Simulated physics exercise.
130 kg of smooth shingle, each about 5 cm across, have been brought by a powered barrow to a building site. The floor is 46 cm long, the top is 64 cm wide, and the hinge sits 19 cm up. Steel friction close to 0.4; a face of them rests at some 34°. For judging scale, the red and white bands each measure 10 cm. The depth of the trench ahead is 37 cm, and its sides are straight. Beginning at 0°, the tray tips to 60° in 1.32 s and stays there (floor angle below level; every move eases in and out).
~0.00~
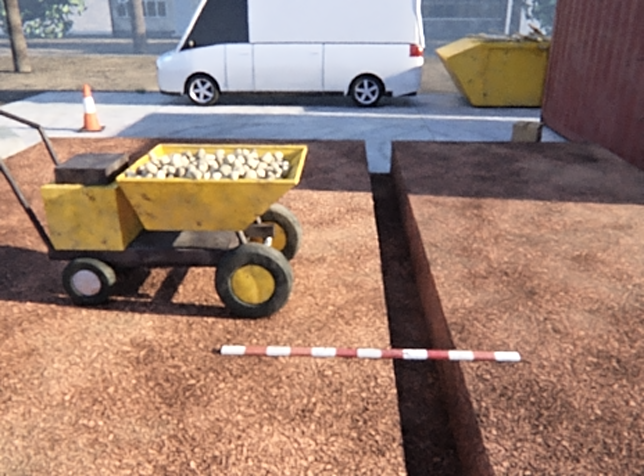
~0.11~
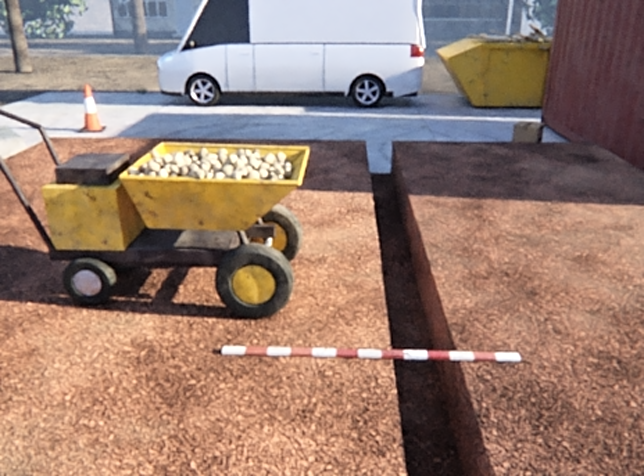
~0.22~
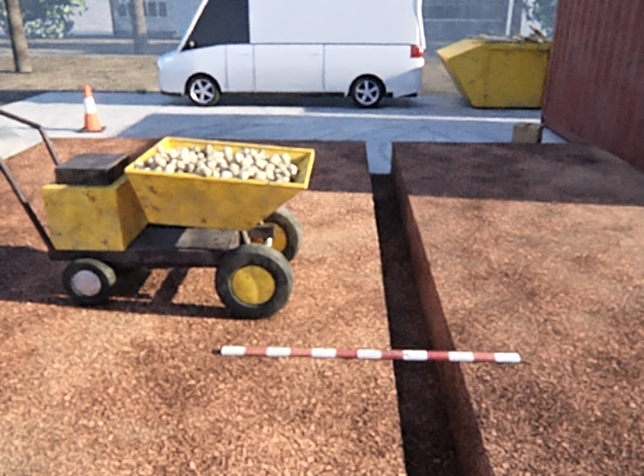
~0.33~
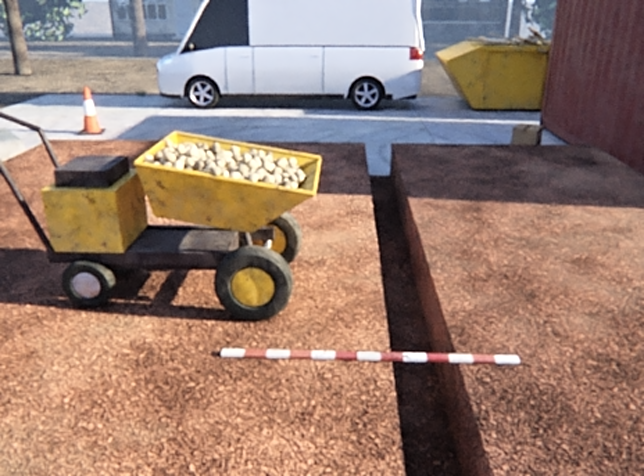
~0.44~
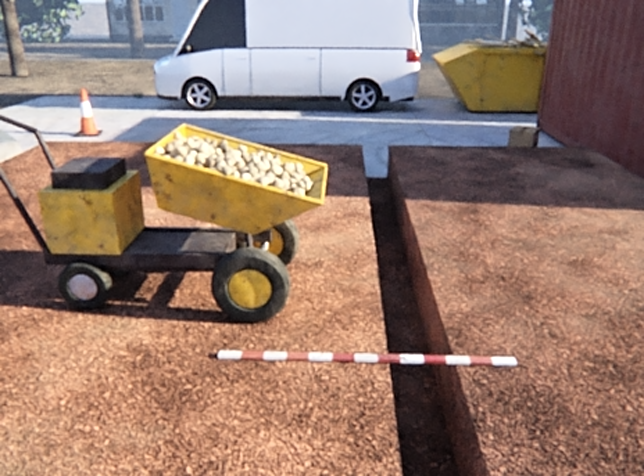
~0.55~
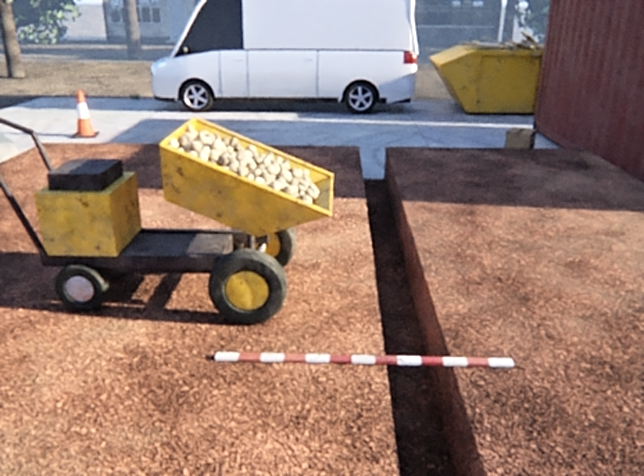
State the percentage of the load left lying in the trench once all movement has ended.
The share left there is about 95 per cent.
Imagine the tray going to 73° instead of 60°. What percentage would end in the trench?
It would be near 100 per cent.
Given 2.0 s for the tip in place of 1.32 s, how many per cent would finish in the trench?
That works out at about 100 in a hundred.
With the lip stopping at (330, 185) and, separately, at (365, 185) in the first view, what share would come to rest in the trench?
The first gives about 60 percent and the second about 25 percent.
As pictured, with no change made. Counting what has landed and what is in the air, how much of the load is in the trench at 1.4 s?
Around 40 per cent of it, at that instant.
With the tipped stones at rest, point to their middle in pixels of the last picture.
Centre estimate: Around (404, 341).
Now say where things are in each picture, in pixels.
In the first picture, the tray is at 0°, its lip at (296, 182); the top of the load is at (203, 159).
In the second picture, the tray is at 1°, its lip at (299, 184); the top of the load is at (197, 158); the stones move at 0.2 m/s on average.
The third picture shows lip at (305, 187), floor tilted 4°, highest stones at (191, 155); the stones move at 0.3 m/s on average.
In the fourth picture, the tray is at 9°, its lip at (314, 194); the top of the load is at (188, 150); the stones move at 0.4 m/s on average.
In the fifth picture, the tray is at 16°, its lip at (322, 204); the top of the load is at (185, 143); the stones move at 0.5 m/s on average.
In the sixth picture, the tray is at 23°, its lip at (330, 215); the top of the load is at (193, 136); the stones move at 0.6 m/s on average.
After 1.0 s the floor is at 51°; 100 % in the tray; the foremost stones are at (360, 242).
After 1.4 s the floor is at 60°; 57 % in the tray, 5 % short of the trench, 38 % in the trench, 1 % past the trench; the foremost stones are at (446, 302).
After 1.8 s the floor is at 60°; 23 % in the tray, 3 % short of the trench, 69 % in the trench, 5 % past the trench; the foremost stones are at (517, 306).
After 3.7 s the floor is at 60°; 0 % in the tray, 95 % in the trench, 5 % past the trench; the foremost stones are at (543, 290).
